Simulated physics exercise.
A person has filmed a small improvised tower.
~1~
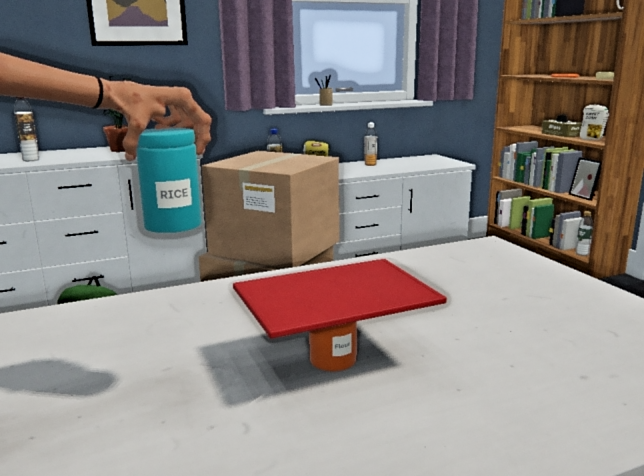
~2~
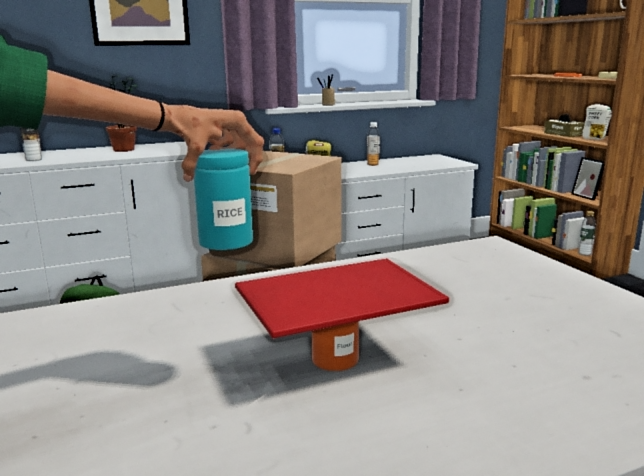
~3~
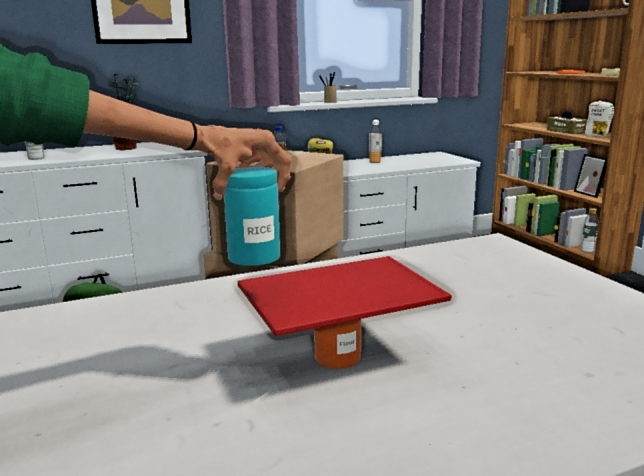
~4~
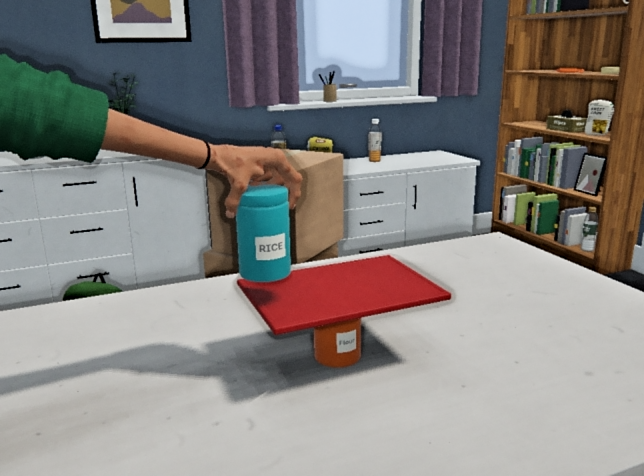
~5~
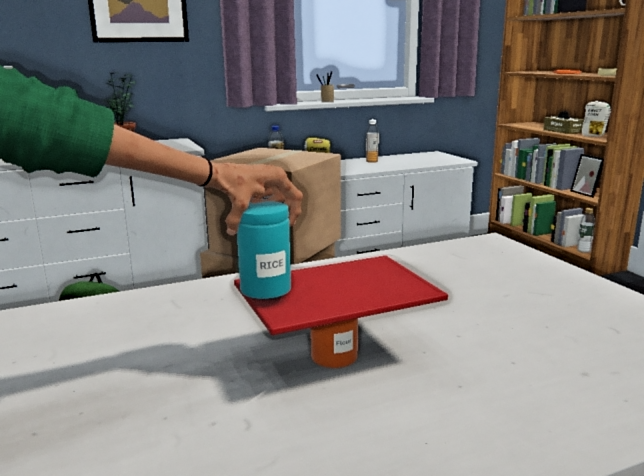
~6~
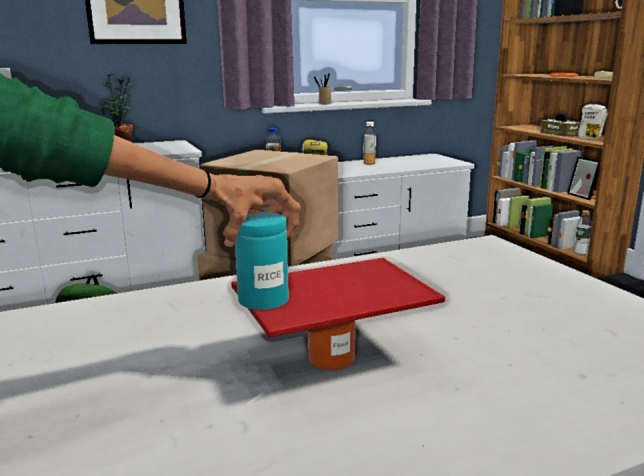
In a room with white cabinets and a bookshelf, a hand moves a turquoise rice jar rightward and down over a white table, then sets it on the left edge of a red board resting on an orange jar, still gripping it.
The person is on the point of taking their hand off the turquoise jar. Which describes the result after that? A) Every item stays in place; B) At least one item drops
At least one item drops.
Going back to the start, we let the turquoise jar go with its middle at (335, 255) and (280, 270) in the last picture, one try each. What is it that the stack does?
Result of try one is that it stays stable, and of try two that it tips over.
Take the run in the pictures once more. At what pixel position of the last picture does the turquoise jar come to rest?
Somewhere around (185, 366) in the last picture.
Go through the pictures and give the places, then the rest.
The first picture shows coming down; turquoise jar (169, 179).
The second picture shows coming down; turquoise jar (223, 198).
The third picture shows coming down; turquoise jar (252, 215).
The fourth picture shows coming down; turquoise jar (263, 232).
The fifth picture shows coming down; turquoise jar (264, 249).
The sixth picture shows set down, still held; turquoise jar (262, 260).
Then, 0.30 s later than the last frame, turquoise jar now fallen; red lid tilted by 32°.
Then, 0.40 s later than the last frame, red lid tilted by 63°.
Then, 0.50 s later than the last frame, red lid tilted by 69°.
Then, 0.80 s later than the last frame, red lid tilted by 40°.
When it is over, fallen, turquoise jar; lying over in the stack, red lid; orange jar as before. End places, in pixels of the last picture, turquoise jar near (185, 366). The stack loses its balance.
